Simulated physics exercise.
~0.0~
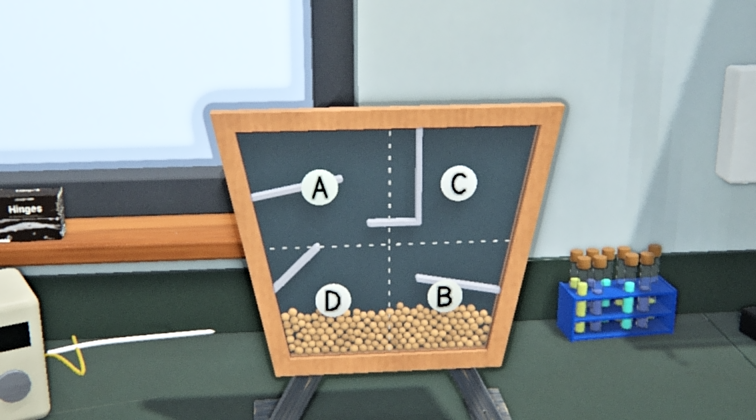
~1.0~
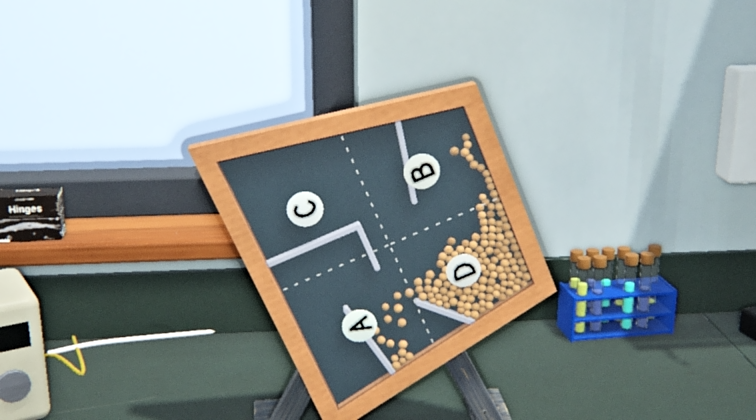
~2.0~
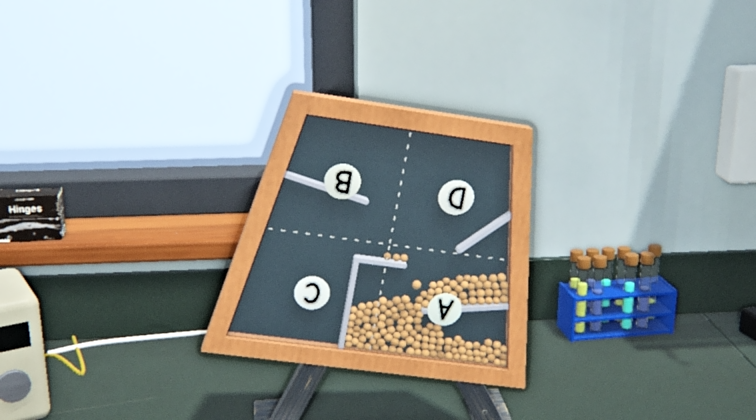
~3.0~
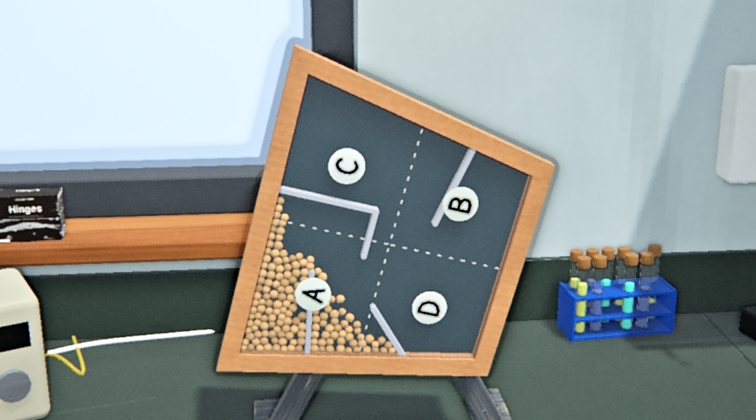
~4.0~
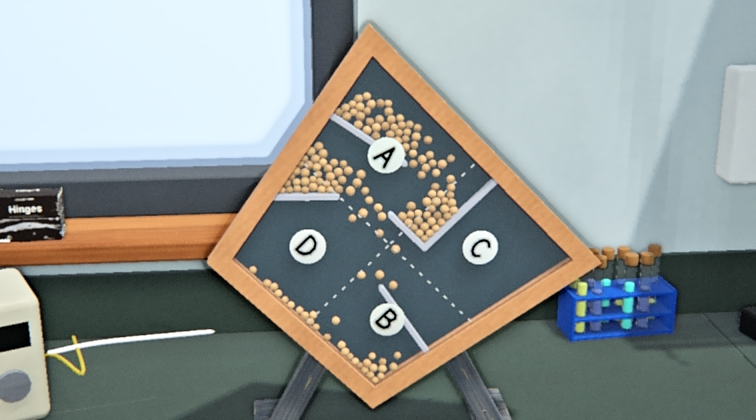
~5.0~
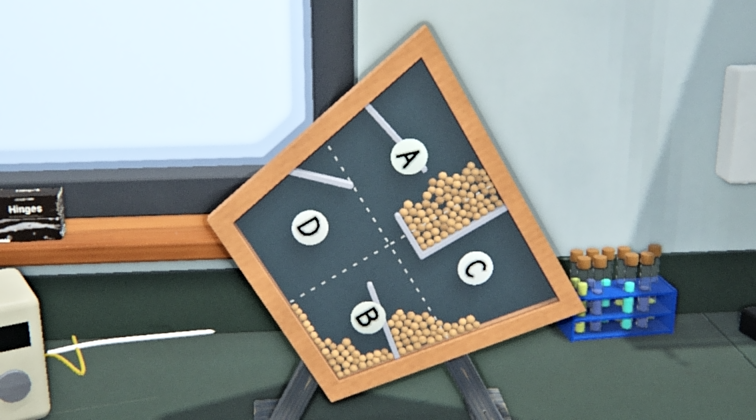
Wooden beads tumbling inside a framed, lettered box as it turns anticlockwise, swings back past level, and rests tilted clockwise.
